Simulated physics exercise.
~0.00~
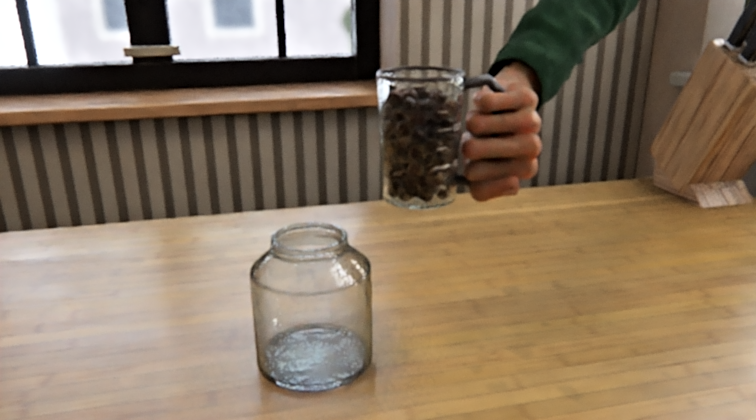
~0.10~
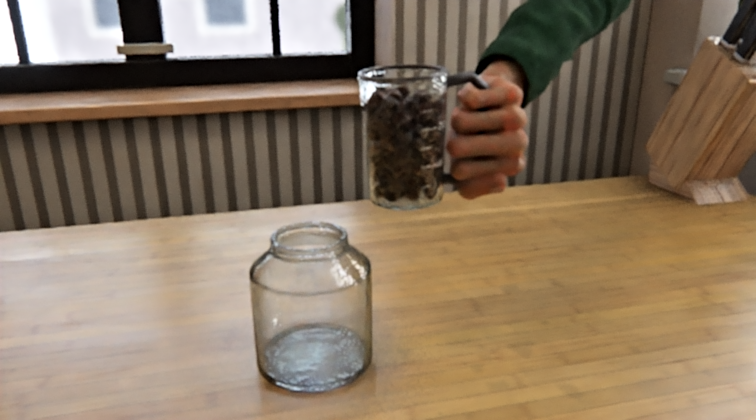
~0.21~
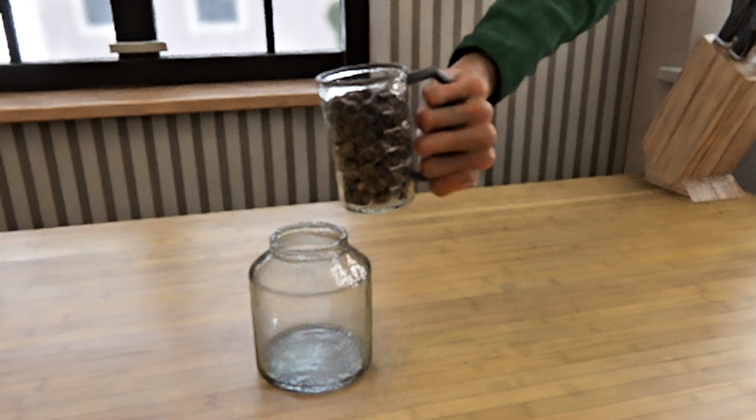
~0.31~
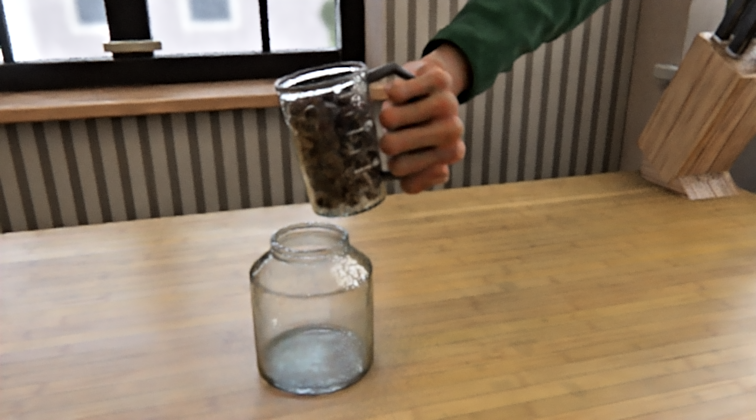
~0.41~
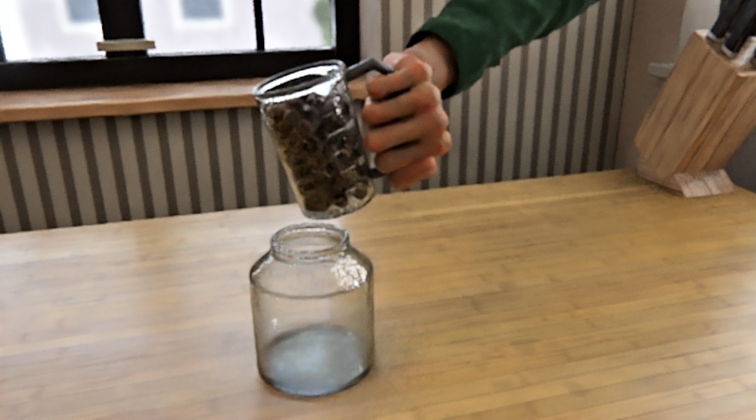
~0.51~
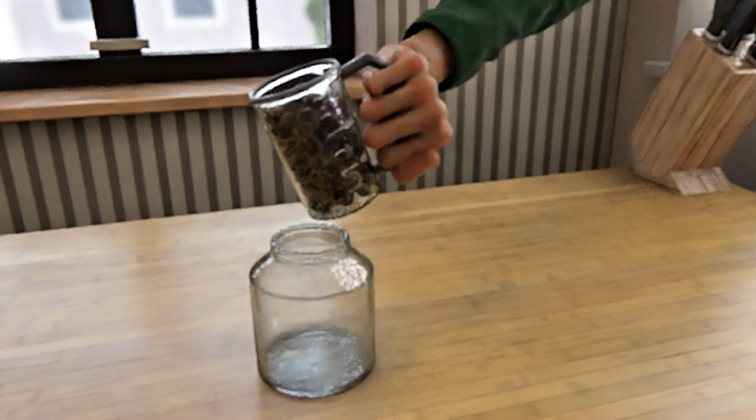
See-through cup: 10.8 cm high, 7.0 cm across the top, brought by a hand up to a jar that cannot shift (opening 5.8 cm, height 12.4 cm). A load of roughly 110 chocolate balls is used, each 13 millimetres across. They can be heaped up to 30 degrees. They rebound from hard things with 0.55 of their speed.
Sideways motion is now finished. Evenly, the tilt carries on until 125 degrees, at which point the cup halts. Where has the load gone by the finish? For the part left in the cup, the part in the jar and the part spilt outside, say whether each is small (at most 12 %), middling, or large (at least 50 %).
Left in the cup - small, jar - small, spilt outside - large.
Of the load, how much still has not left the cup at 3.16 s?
Roughly 0 per cent.
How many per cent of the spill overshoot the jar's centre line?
It comes to near 100 percent.
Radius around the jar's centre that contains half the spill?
About 22 centimetres.
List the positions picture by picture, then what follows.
In the first picture, cup at (420, 137), tilt 0 degrees, lip at (380, 75), moved 0.0 cm; middle of the pieces at (416, 145); jar at (312, 299).
In the second picture, cup at (405, 137), tilt 2 degrees, lip at (361, 76), moved 1.4 cm; middle of the pieces at (401, 145).
In the third picture, cup at (370, 138), tilt 6 degrees, lip at (319, 81), moved 4.4 cm; middle of the pieces at (367, 147).
In the fourth picture, cup at (336, 141), tilt 11 degrees, lip at (277, 87), moved 7.4 cm; middle of the pieces at (333, 150).
In the fifth picture, cup at (320, 142), tilt 15 degrees, lip at (255, 93), moved 8.7 cm; middle of the pieces at (318, 151).
In the sixth picture, cup at (320, 142), tilt 20 degrees, lip at (251, 98), moved 8.7 cm; middle of the pieces at (318, 151); jar at (314, 302). The cup's pace is about 45 degrees a second.
After 1.64 s, tilt 68 degrees; the cup holds 100 %, the jar 0 %.
After 2.39 s, tilt 101 degrees; the cup holds 90 %, the jar 0 %.
Then, at 3.16 s, tilt 125 degrees; the cup holds 0 %, the jar 0 %.
In the end, at 4.0 s, still above 0 %, jar 0 %, spilt 100 %.
